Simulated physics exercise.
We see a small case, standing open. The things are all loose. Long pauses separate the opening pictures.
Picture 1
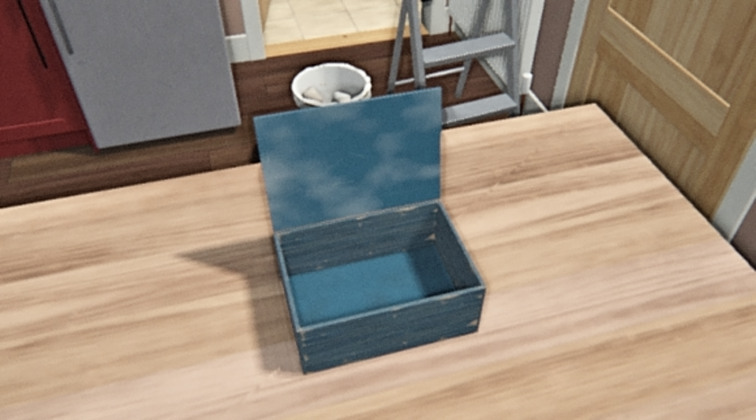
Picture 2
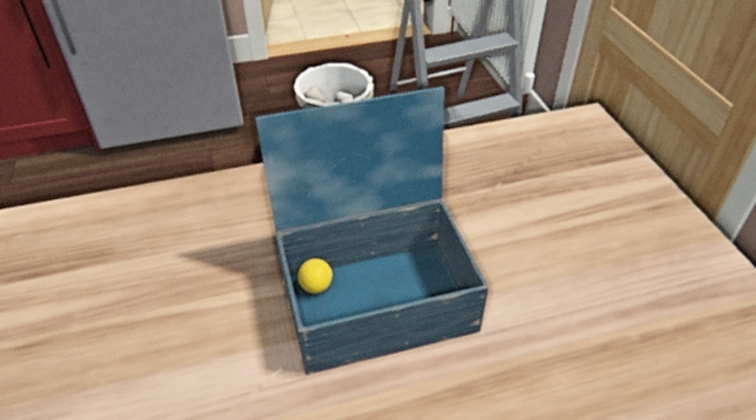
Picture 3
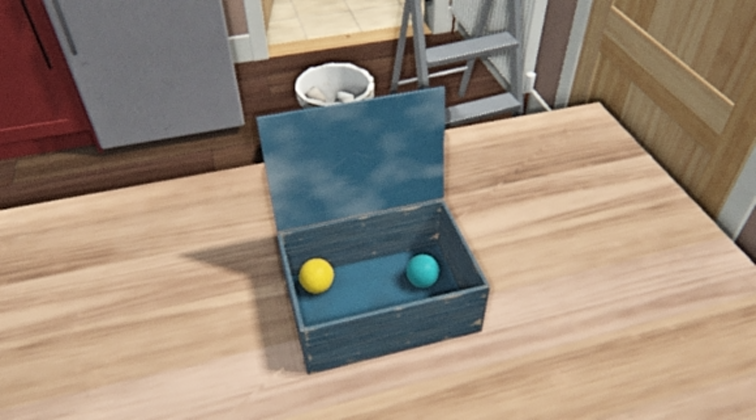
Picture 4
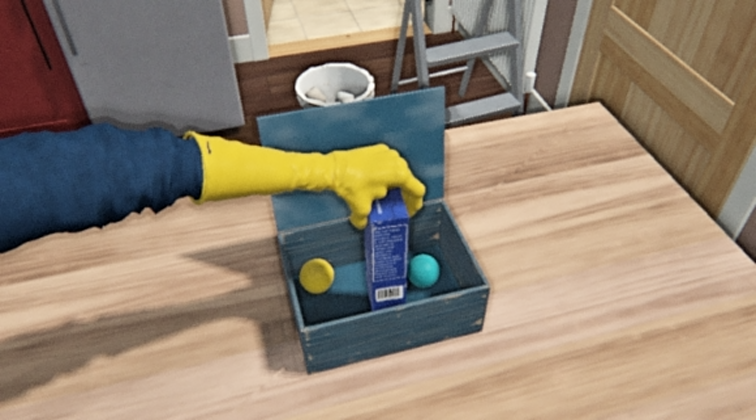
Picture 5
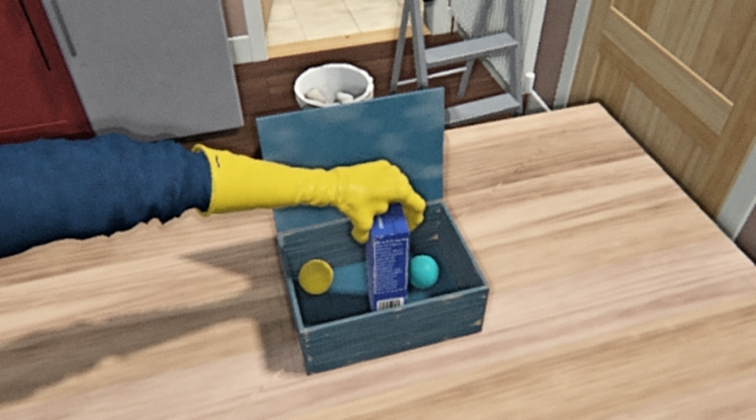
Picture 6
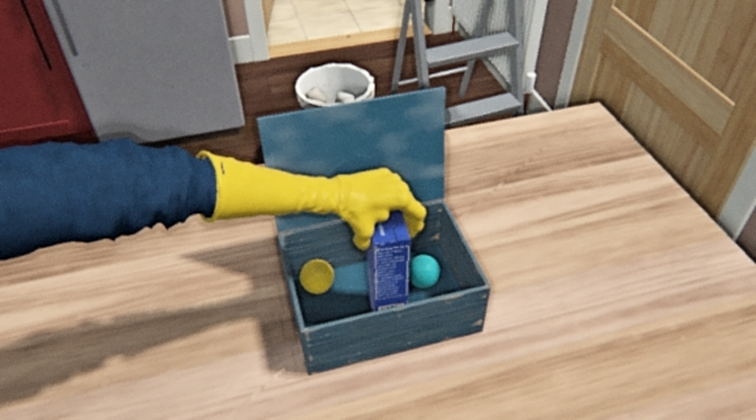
The clip opens on an empty blue box with its lid raised on a wooden table. A yellow ball appears at the left inside it, then a teal ball at the right. A yellow-gloved hand reaches in from the left, gripping a blue carton, and lowers it slightly between the balls.
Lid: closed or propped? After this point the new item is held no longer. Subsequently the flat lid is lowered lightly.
Box left unshut.
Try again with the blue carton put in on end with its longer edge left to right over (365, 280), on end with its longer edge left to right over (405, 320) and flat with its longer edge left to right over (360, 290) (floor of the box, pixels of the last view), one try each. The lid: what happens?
So, first it won't go down, then it won't go down, and finally it goes down fine.
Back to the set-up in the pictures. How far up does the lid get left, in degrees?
Roughly 50°.
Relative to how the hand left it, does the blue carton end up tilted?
Result: The blue carton remains as it was set.
Then, 1.10 s past the last view, lid starting down.
Then, 1.60 s past the last view, lid 60° above the rim.
Then, 3.20 s past the last view, lid 48° above the rim.
Finally, lid 48° above the rim; all 3 still in place. Final places as the last picture's camera would see them, blue carton near (388, 272).
